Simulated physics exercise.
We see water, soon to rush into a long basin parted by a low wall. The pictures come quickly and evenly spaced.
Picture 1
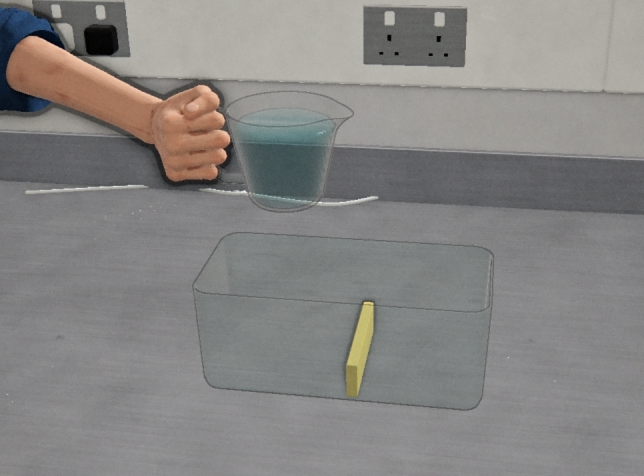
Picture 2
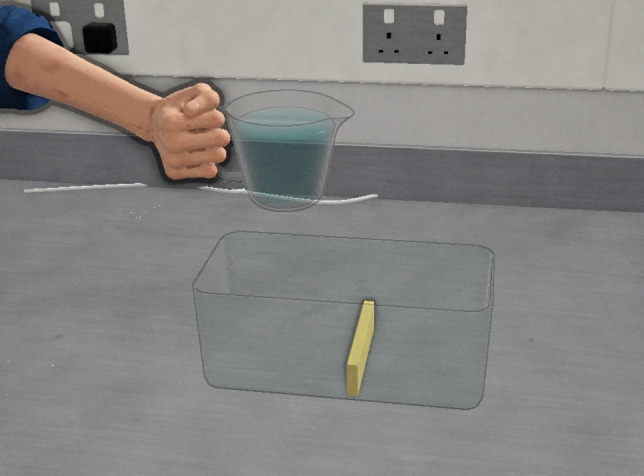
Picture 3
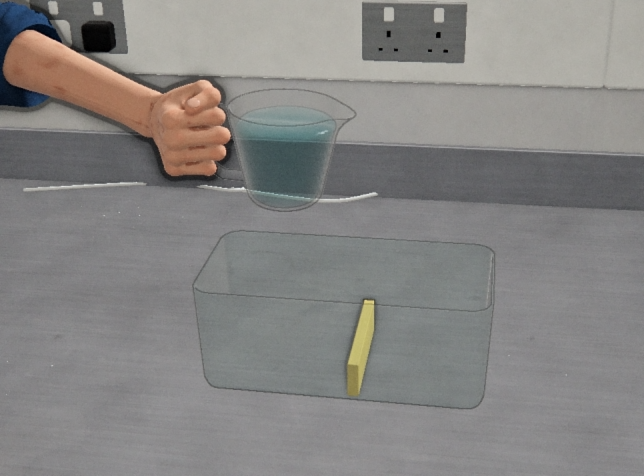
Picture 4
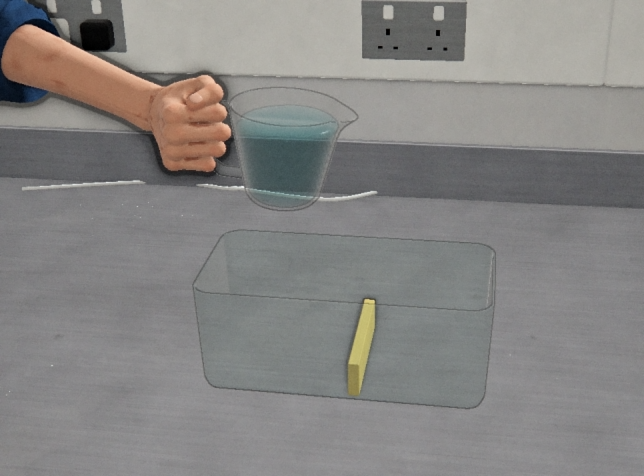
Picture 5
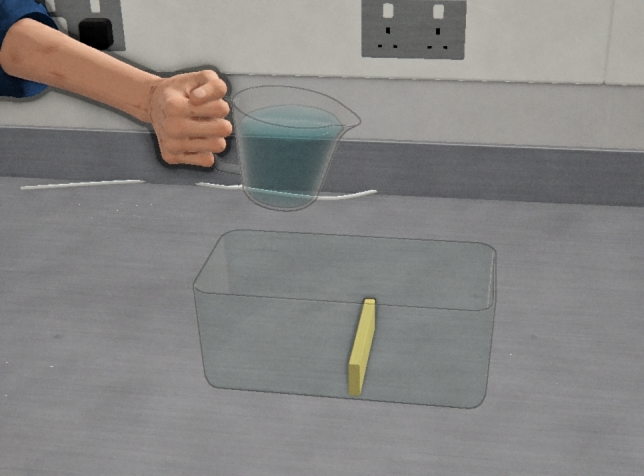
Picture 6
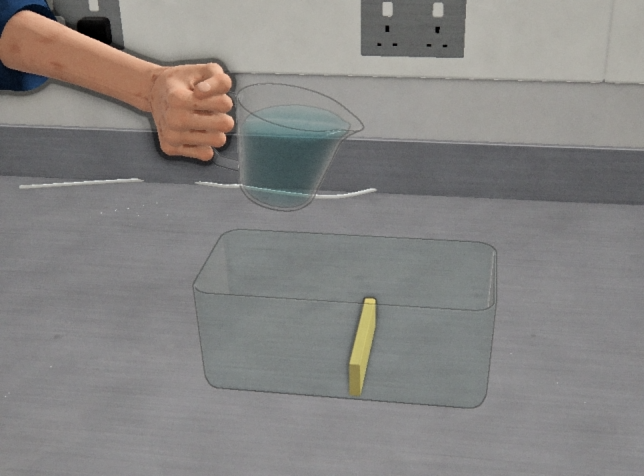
Above a clear basin with a yellow divider, a hand slightly tilts a jug rightward.
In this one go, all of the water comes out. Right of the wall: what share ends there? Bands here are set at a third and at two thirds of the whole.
Well, the amount right of the wall passes two thirds.
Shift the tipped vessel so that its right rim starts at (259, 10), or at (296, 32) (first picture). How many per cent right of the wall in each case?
Near 25 in a hundred first, near 75 in a hundred second.
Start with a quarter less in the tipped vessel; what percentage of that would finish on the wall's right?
90 %.
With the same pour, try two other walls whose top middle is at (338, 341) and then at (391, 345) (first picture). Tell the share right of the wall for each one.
Record: Case 1 near 90 %, case 2 near 70 %.
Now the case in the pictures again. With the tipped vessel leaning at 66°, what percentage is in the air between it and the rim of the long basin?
That comes to near 20 percent.
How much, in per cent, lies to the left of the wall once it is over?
It is close to 5 per cent.
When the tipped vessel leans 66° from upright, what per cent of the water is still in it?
Roughly 65 %.
A moment on, the tilt is 66° and 65 per cent is still to pour, 0 is left of the wall and 13 right of it.
Next, the tilt is 96° and 13 per cent is still to pour, 3 is left of the wall and 70 right of it.
Then the tilt is 100° and 0 per cent is still to pour, 6 is left of the wall and 93 right of it.
Later the tilt is 100° and 0 per cent is still to pour, 6 is left of the wall and 93 right of it.
In the end 6 per cent lies left of the wall, 93 right of it and 1 outside.
